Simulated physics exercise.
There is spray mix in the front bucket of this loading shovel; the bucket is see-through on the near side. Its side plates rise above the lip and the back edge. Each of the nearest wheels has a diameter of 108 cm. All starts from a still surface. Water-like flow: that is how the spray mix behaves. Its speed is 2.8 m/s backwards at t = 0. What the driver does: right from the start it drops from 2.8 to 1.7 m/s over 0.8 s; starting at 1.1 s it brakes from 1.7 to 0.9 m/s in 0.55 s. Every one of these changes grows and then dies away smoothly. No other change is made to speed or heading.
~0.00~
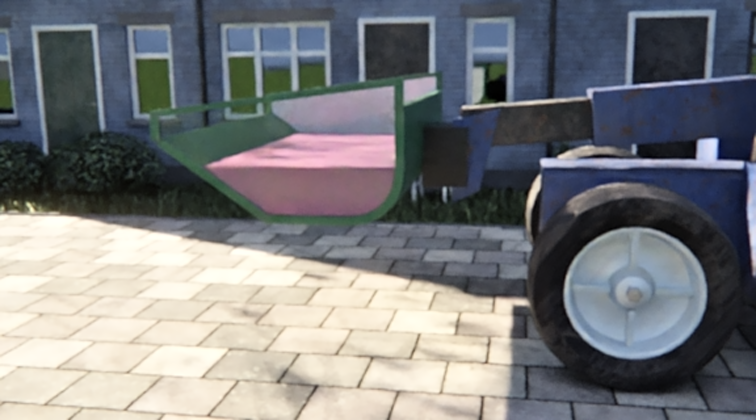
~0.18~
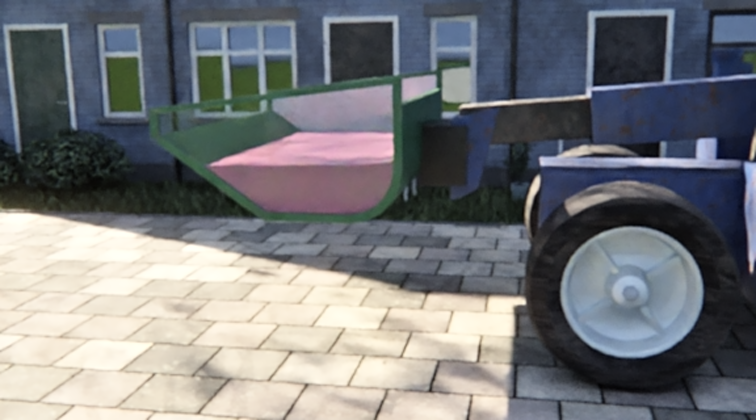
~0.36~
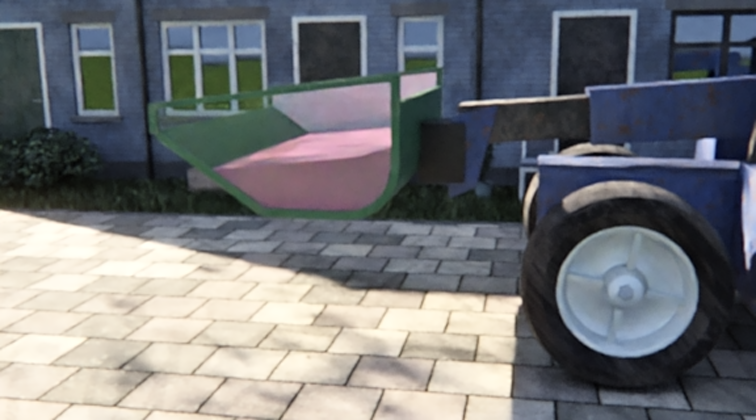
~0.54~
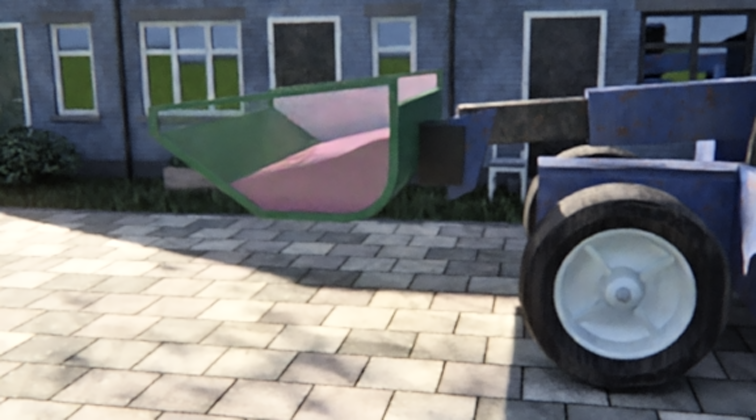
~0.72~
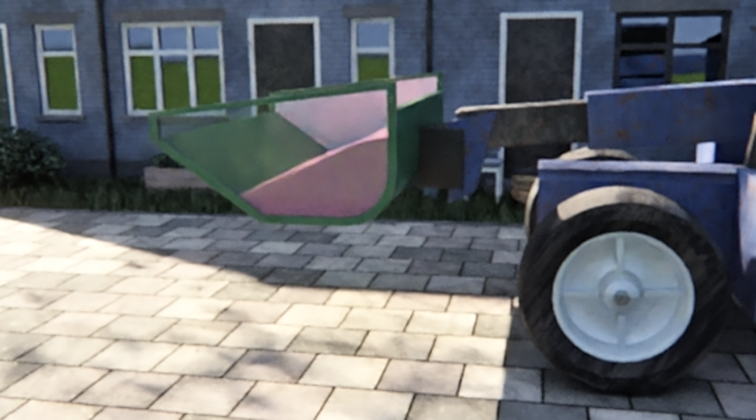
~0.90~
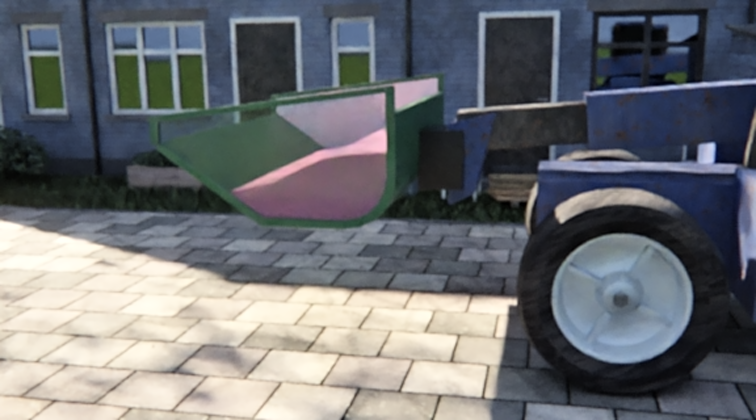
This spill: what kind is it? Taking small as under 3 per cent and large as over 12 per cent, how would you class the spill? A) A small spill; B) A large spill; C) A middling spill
Answer: C.
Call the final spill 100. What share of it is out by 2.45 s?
Some 20 percent has come out by that time.
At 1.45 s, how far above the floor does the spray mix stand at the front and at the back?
Around 24 cm toward the front, with 22 cm behind.
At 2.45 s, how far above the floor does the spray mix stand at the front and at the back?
Front 22 cm and back 30 cm.
Then, 1.45 s in, the surface stands 23 cm at the back and 25 cm at the front; all of it is still inside.
Then, 1.95 s in, the surface stands 32 cm at the back and 24 cm at the front; 1 per cent has gone, over the front.
Then, 2.45 s in, the surface stands 30 cm at the back and 22 cm at the front; 1 per cent has gone, over the front.
Then, 4.53 s in, 5 per cent has gone, over the front, 23 of 464 litres.
